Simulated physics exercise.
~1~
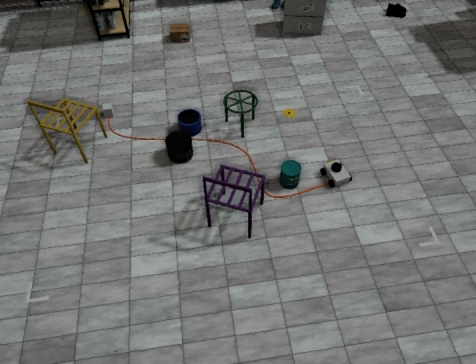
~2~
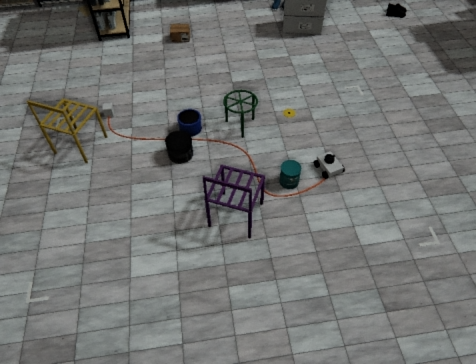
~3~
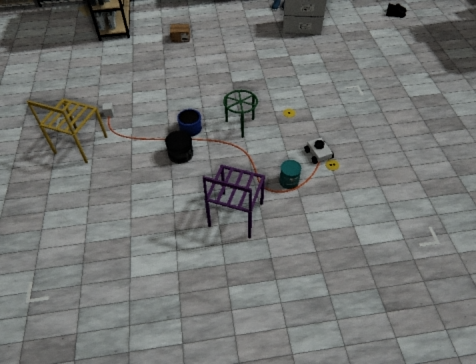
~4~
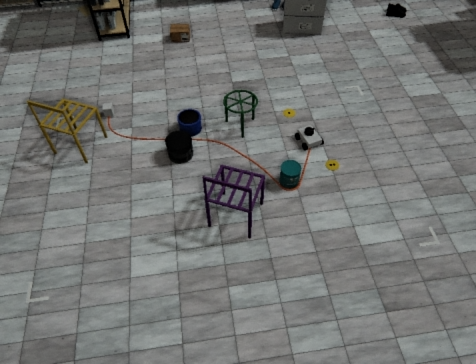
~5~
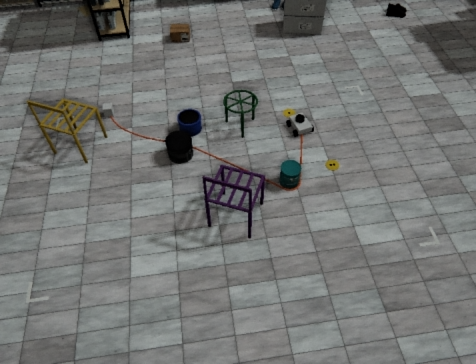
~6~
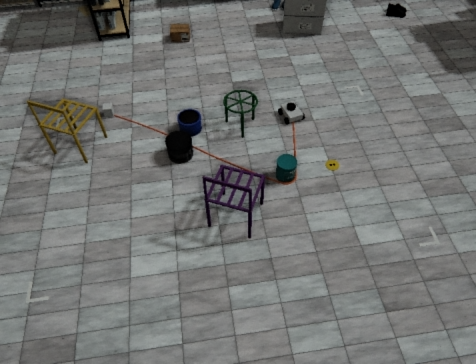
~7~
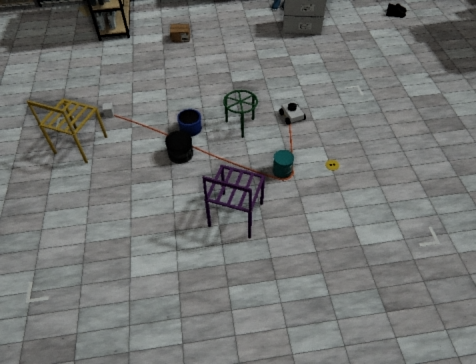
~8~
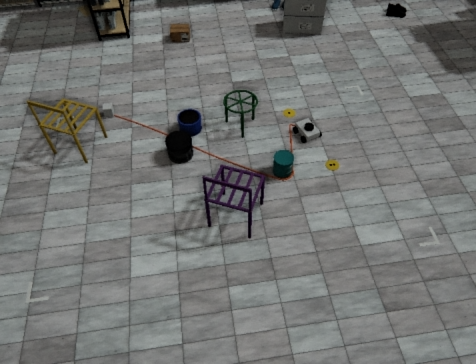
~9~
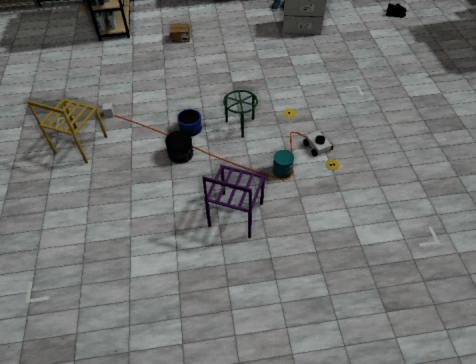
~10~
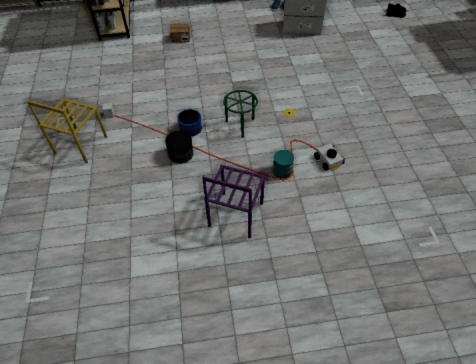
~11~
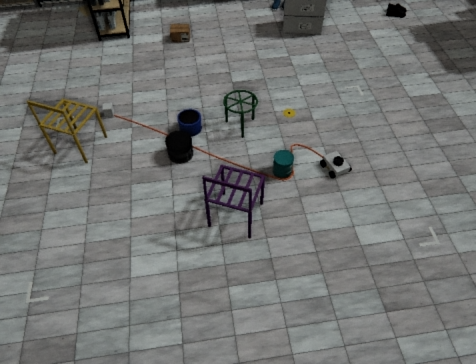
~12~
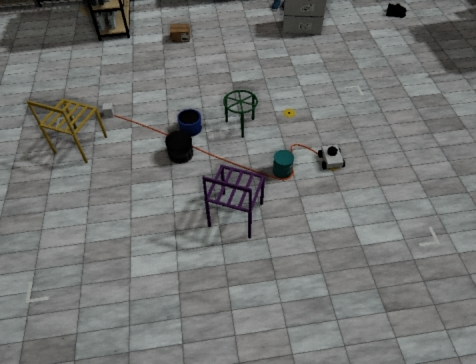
A small cart trailing a red lead drives up-left, nudges the teal bin, and returns down-right.
